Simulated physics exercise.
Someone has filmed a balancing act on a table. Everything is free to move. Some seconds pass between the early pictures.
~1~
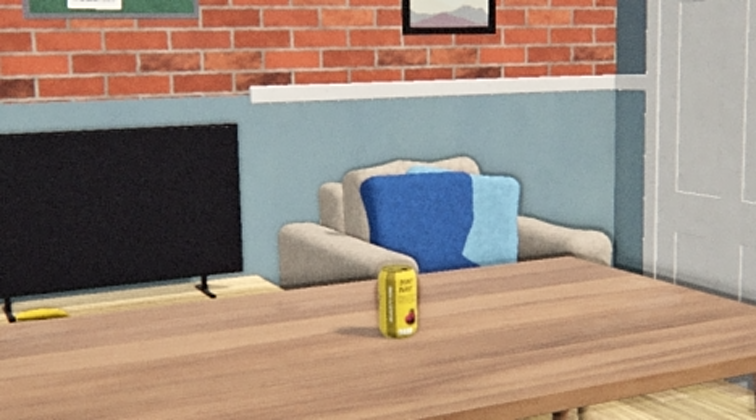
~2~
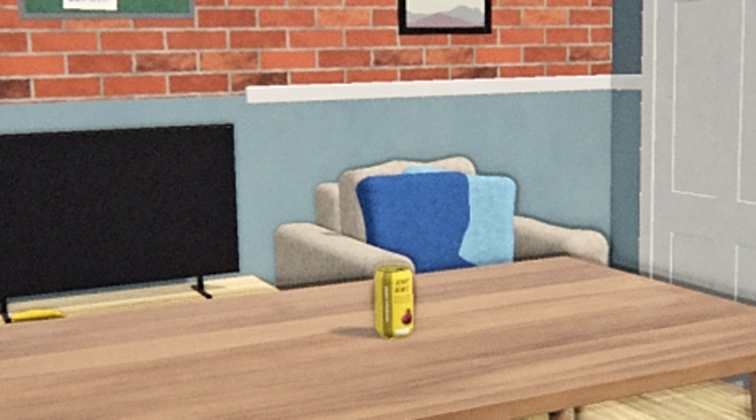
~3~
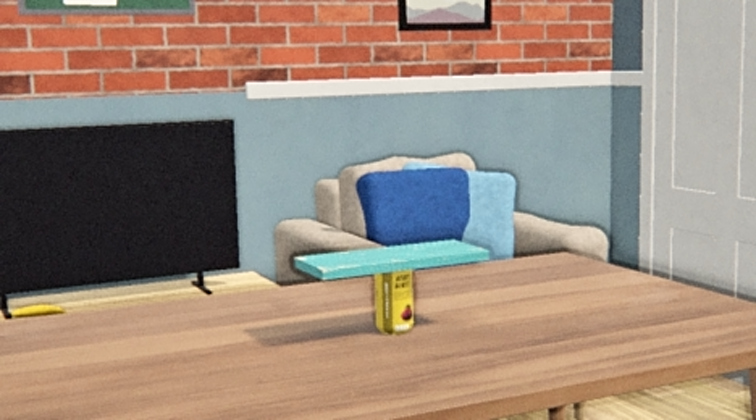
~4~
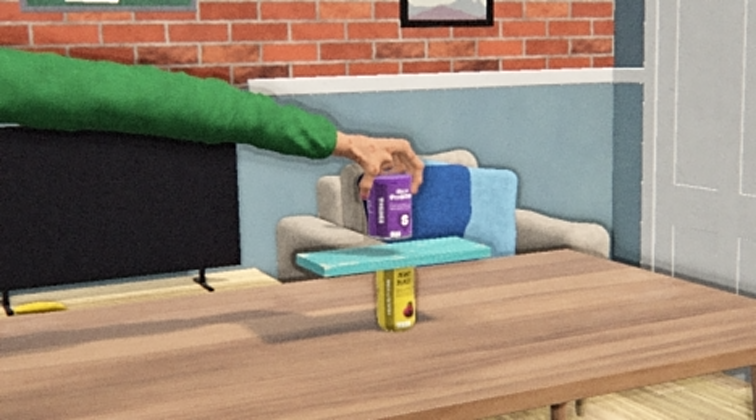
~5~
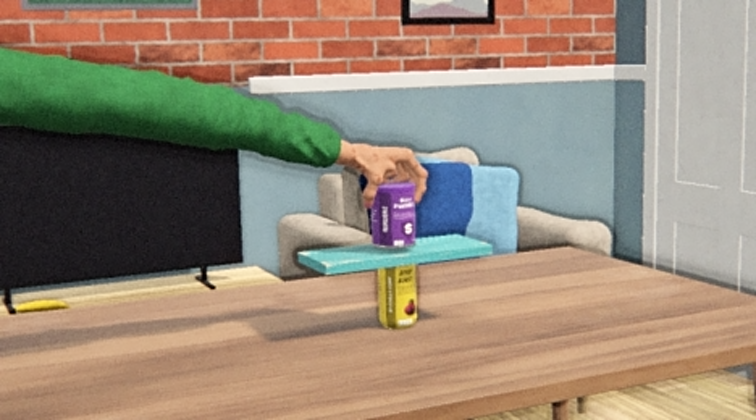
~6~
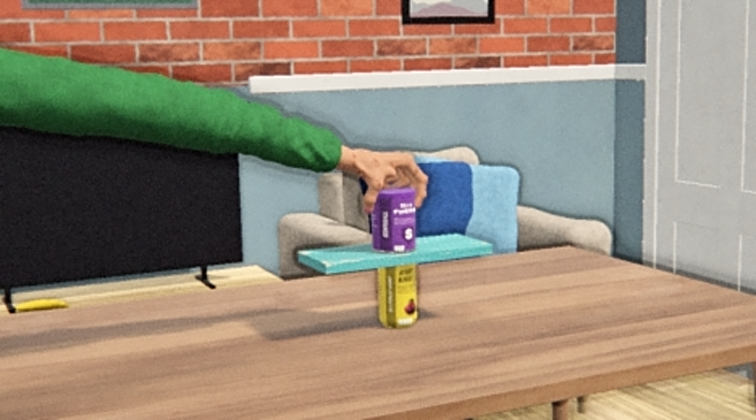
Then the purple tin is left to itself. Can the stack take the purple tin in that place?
Here the stack stays up.
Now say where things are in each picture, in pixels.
In the first picture, the last thing is not in view yet.
In the second picture, the last thing is not in view yet.
In the third picture, the last thing is not in view yet; turquoise board (393, 259).
The fourth picture shows still above its spot; purple tin (389, 206); turquoise board (394, 255).
The fifth picture shows still above its spot; purple tin (393, 215); turquoise board (396, 253).
The sixth picture shows in place under the hand; purple tin (393, 220); turquoise board (396, 253).
Then, 0.40 s past the last view, nothing moves.
Then, 1.10 s past the last view, purple tin resting near (393, 221).
Finally, all 3 still in place. Final places as the last picture's camera would see them, purple tin near (394, 221). The stack keeps its balance.
